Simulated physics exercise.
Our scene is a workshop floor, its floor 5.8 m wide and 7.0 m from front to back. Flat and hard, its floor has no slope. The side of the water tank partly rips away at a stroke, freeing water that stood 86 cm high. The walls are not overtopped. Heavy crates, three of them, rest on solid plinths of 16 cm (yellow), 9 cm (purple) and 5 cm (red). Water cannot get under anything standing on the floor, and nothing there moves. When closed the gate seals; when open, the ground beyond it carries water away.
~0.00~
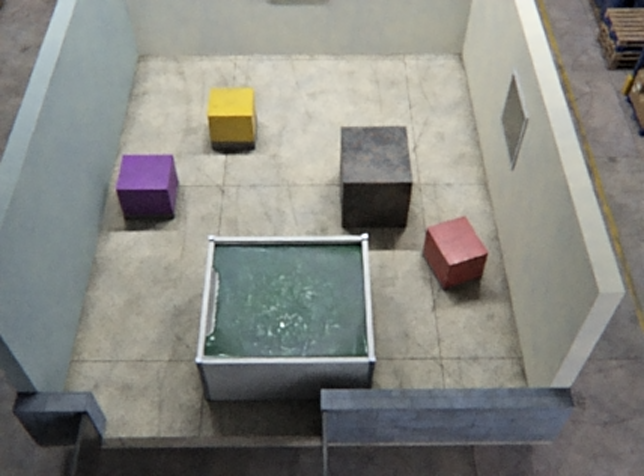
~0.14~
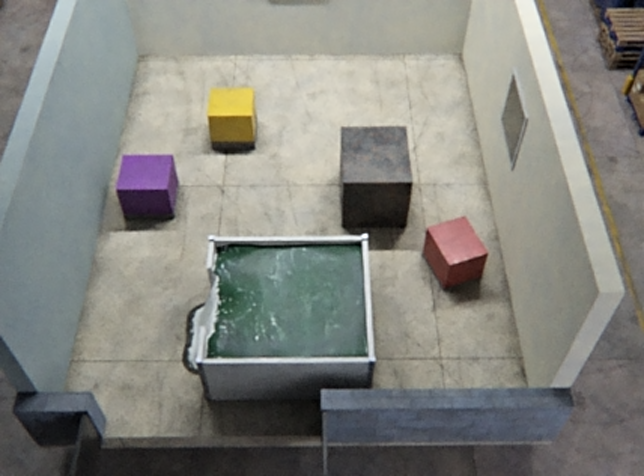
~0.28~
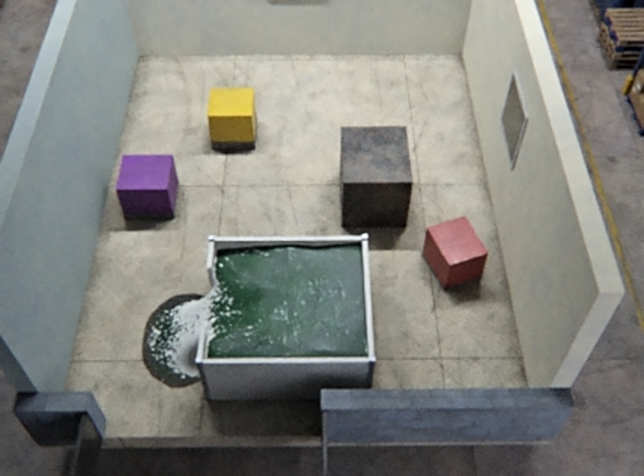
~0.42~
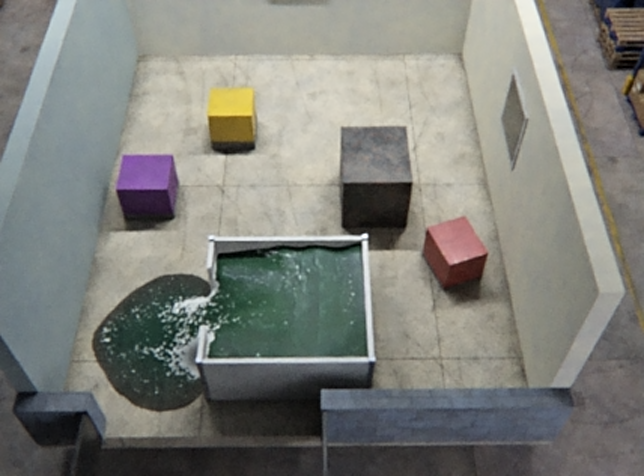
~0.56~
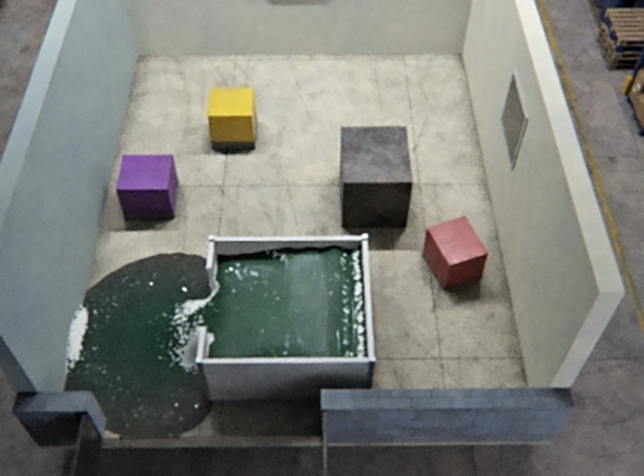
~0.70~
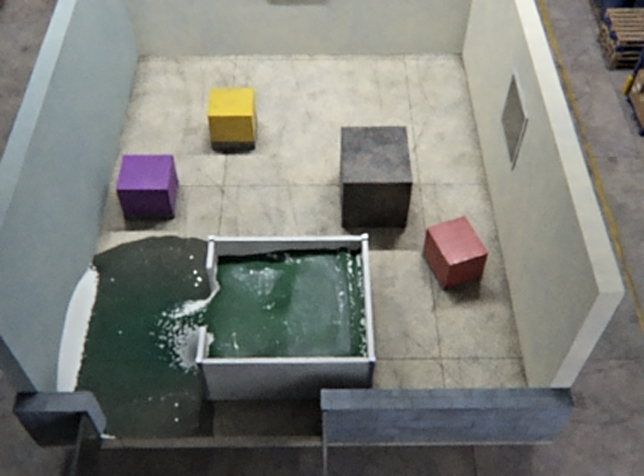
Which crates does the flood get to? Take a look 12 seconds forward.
The yellow crate stays dry; the purple crate gets wet; the red crate gets wet.
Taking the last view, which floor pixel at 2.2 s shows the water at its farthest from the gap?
Near (136, 72).
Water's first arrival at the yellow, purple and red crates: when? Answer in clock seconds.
Yellow: 2.6 s; purple: 0.9 s; red: 3.6 s.
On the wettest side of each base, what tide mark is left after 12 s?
Topping out, yellow sees 7, purple sees 31 and red sees 10, all in cm.
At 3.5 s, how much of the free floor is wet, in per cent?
Wet share: About 50 %.
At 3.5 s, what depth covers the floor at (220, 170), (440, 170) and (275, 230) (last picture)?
Depths: About 1, 0 and 3 centimetres.
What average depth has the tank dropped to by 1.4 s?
Some 56 cm on average.
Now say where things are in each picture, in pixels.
Still water, 86 cm deep, in the water tank at (287, 299), in the first frame.
Water pours out at (214, 322) and has run 0.5 m, to (197, 369); deepest outside 48 cm, 86 cm at the water tank's back, in the second frame.
The front is at (148, 348), 0.9 m from the gap at (214, 324); 0.9 m2 of floor is under water; 86 cm left at the back of the water tank, in the third frame.
Water pours out at (215, 325) and has run 1.5 m, to (98, 345); deepest outside 52 cm, 83 cm at the water tank's back, in the fourth frame.
The front is at (67, 383), 1.9 m from the gap at (215, 325); 3.9 m2 of floor is under water; 74 cm left at the back of the water tank, in the fifth frame.
The front is at (93, 263), 2.2 m from the gap at (215, 324); 4.7 m2 of floor is under water; 73 cm left at the back of the water tank, in the sixth frame.
After 1.4 s water covers 15 % of the floor and is deepest (55 cm) near (59, 419); yellow plinth not reached, purple plinth reached, red plinth not reached.
After 2.2 s water covers 25 % of the floor and is deepest (44 cm) near (59, 419); yellow plinth not reached, purple plinth reached, red plinth not reached.
After 3.5 s water covers 50 % of the floor and is deepest (30 cm) near (127, 223); yellow plinth reached, purple plinth reached, red plinth not reached.
After 7.0 s water covers 90 % of the floor and is deepest (16 cm) near (62, 405); yellow plinth reached, purple plinth reached, red plinth reached.
After 12.0 s water covers 100 % of the floor and is deepest (9 cm) near (424, 250); highest at the yellow plinth 7 cm, highest at the purple plinth 31 cm, highest at the red plinth 10 cm.
